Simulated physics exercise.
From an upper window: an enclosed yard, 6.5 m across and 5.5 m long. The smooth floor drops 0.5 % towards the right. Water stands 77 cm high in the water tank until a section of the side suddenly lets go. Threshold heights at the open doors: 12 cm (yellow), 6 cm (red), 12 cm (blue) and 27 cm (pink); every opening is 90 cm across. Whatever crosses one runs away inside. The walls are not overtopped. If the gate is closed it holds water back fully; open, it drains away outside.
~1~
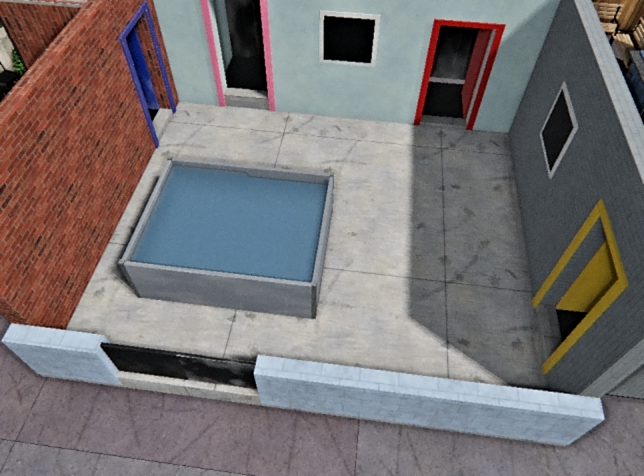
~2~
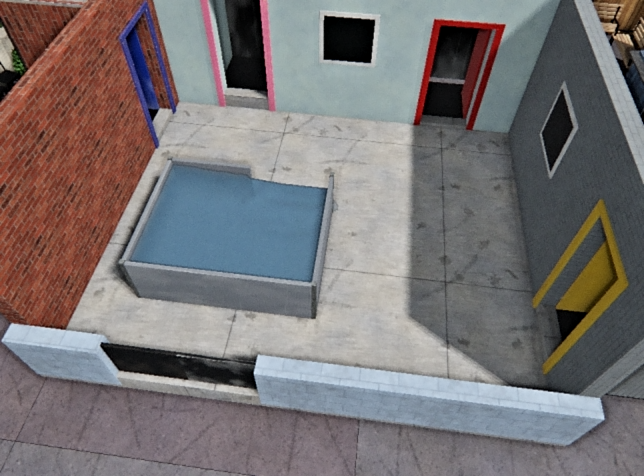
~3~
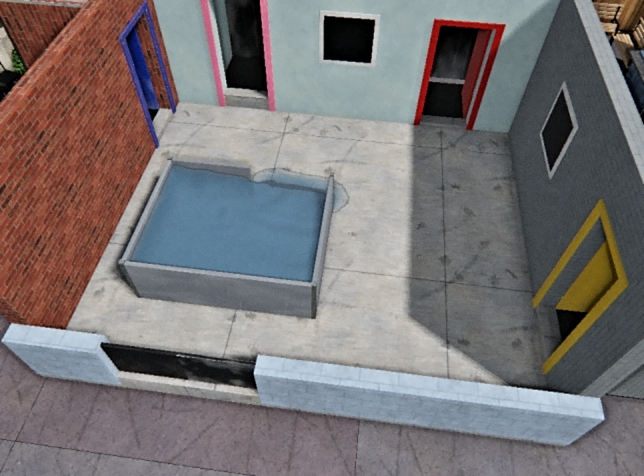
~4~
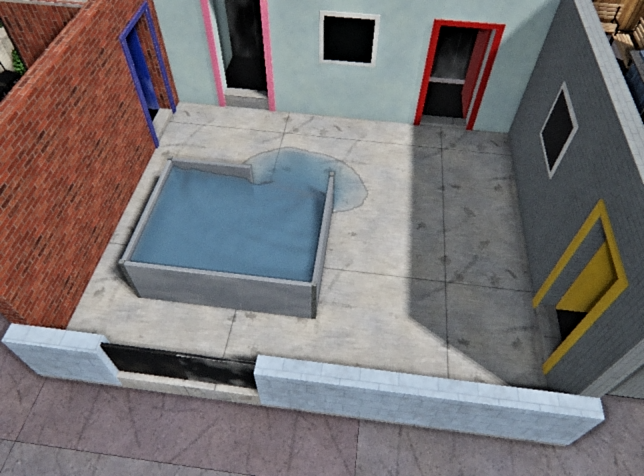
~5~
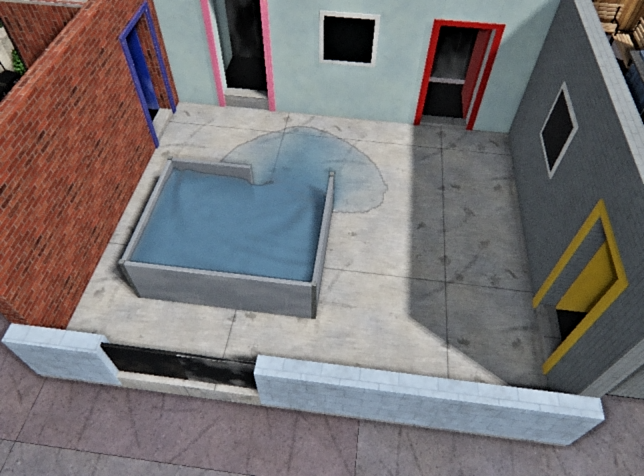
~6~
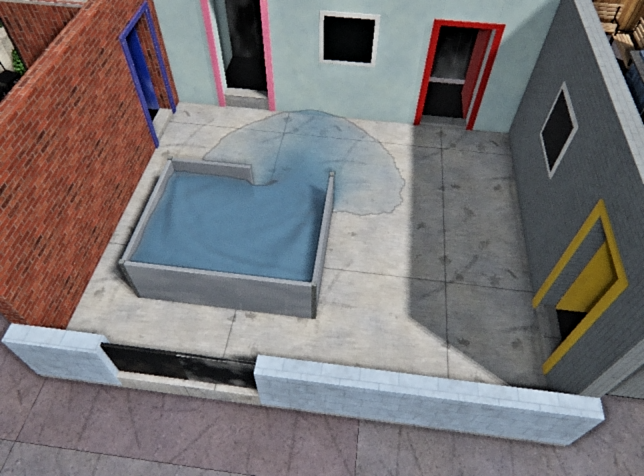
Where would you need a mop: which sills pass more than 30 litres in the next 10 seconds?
The water let in: At the yellow door it does not reach the limit; at the red door it goes over the limit; at the blue door it goes over the limit; at the pink door it keeps below the limit.
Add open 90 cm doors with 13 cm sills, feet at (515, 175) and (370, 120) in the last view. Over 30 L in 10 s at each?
In that order: Past it, above.
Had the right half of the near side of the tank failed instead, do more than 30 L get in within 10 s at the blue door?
Then: Blue under.
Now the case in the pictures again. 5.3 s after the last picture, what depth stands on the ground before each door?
Depths in cm: Yellow 5, red 14, blue 15, pink 10.
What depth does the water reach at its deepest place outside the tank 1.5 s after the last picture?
About 54 cm.
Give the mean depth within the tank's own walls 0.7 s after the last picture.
Some 53 cm.
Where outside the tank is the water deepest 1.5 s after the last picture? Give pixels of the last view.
Around (506, 136).
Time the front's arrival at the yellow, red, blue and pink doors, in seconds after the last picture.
Yellow 2.6 s, red 0.7 s, blue 0.8 s, pink 0.2 s.
Then, 0.7 s after the last picture water covers 30 % of the floor and is deepest (46 cm) near (303, 205); yellow door not reached, red door 7 cm at the sill, 0 L in, blue door not reached, pink door 24 cm at the sill, 0 L in.
Then, 1.5 s after the last picture water covers 40 % of the floor and is deepest (54 cm) near (506, 136); yellow door not reached, red door 17 cm at the sill, 21 L in, blue door 19 cm at the sill, 3 L in, pink door 24 cm at the sill, 1 L in.
Then, 2.8 s after the last picture water covers 60 % of the floor and is deepest (32 cm) near (498, 147); yellow door 3 cm at the sill, 0 L in, red door 12 cm at the sill, 64 L in, blue door 24 cm at the sill, 68 L in, pink door 19 cm at the sill, 1 L in.
Then, 5.3 s after the last picture water covers 95 % of the floor and is deepest (22 cm) near (497, 141); yellow door 5 cm at the sill, 0 L in, red door 14 cm at the sill, 143 L in, blue door 15 cm at the sill, 145 L in, pink door 10 cm at the sill, 2 L in.
Then, 9.3 s after the last picture water covers 100 % of the floor and is deepest (18 cm) near (147, 363); yellow door 11 cm at the sill, 3 L in, red door 12 cm at the sill, 226 L in, blue door 7 cm at the sill, 150 L in, pink door 7 cm at the sill, 2 L in.
